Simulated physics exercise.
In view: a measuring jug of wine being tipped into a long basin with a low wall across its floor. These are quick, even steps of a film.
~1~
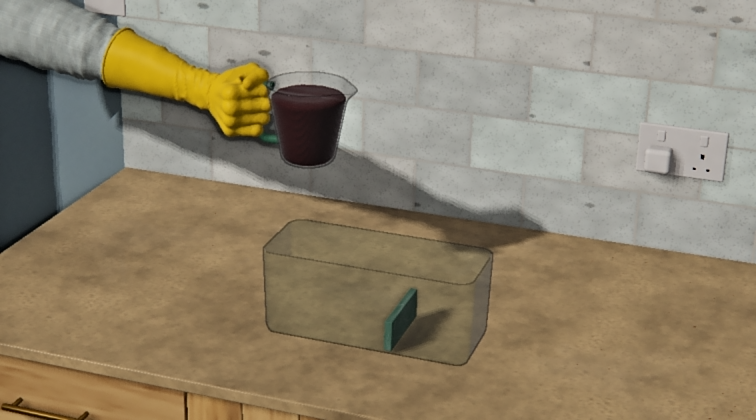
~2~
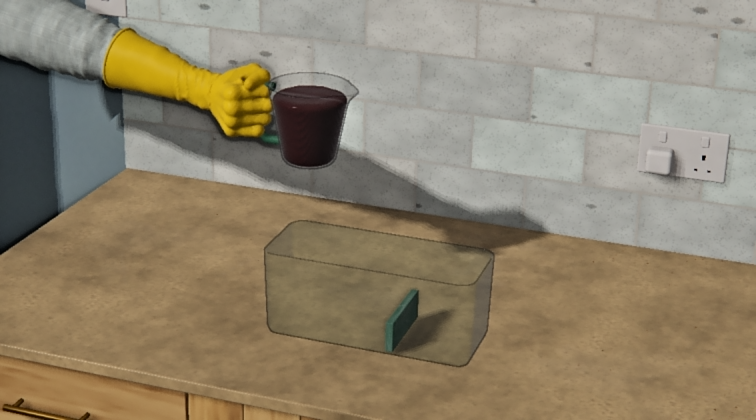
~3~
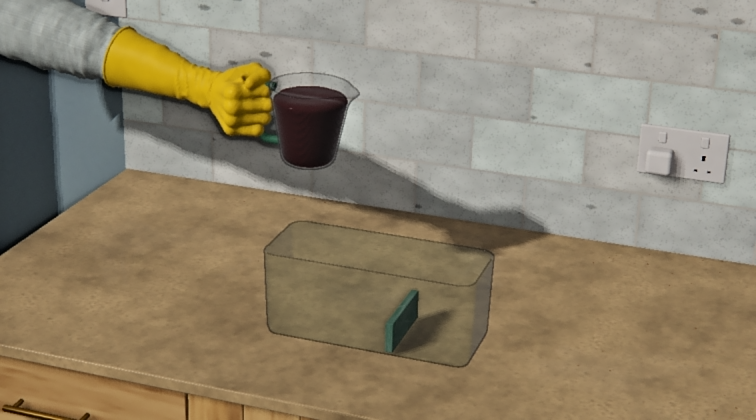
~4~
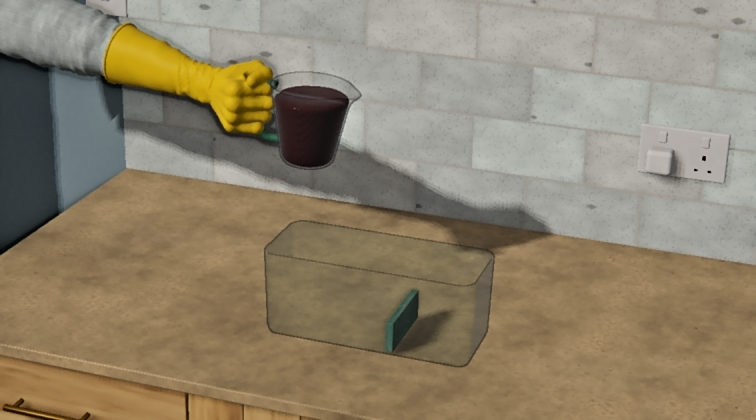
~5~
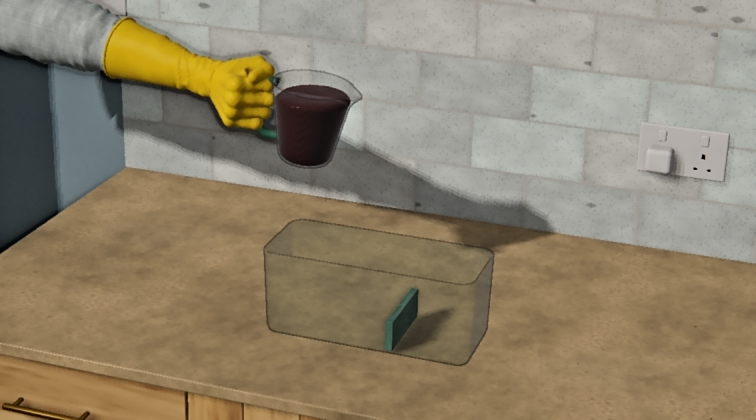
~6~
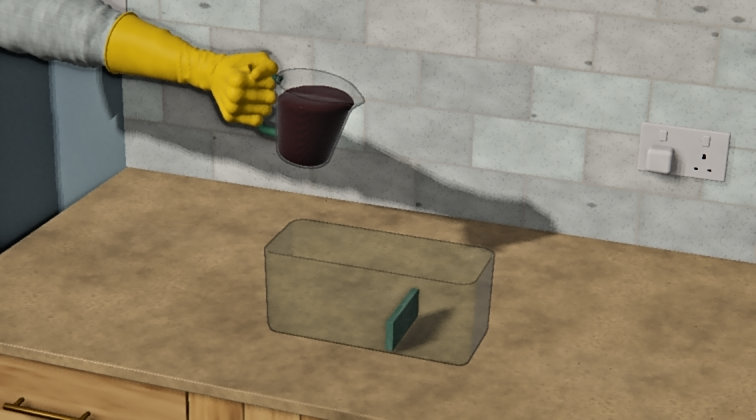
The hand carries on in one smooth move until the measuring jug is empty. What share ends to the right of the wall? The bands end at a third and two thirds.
It comes to between a third and two thirds.
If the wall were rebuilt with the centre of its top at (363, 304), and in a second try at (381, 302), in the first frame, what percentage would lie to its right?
About 90 and 85 per cent.
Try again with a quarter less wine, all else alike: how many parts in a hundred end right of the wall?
Near 40 %.
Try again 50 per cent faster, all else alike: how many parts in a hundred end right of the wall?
Near 40 %.
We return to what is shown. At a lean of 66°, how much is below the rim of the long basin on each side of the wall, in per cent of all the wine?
Left: 0 %. Right: 5 %.
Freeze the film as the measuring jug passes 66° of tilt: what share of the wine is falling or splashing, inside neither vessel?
About 25 per cent.
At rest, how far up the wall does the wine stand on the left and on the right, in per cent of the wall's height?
Near 20 on the left, 60 on the right.
A moment on, the measuring jug is tipped part way and 69 per cent is still to pour, 1 is left of the wall and 7 right of it.
Next, the measuring jug is tipped right over and 9 per cent is still to pour, 21 is left of the wall and 53 right of it.
Then the measuring jug is tipped right over and 0 per cent is still to pour, 42 is left of the wall and 57 right of it.
Later the measuring jug is tipped right over and 0 per cent is still to pour, 42 is left of the wall and 57 right of it.
In the end 42 per cent lies left of the wall, 57 right of it and 1 outside.
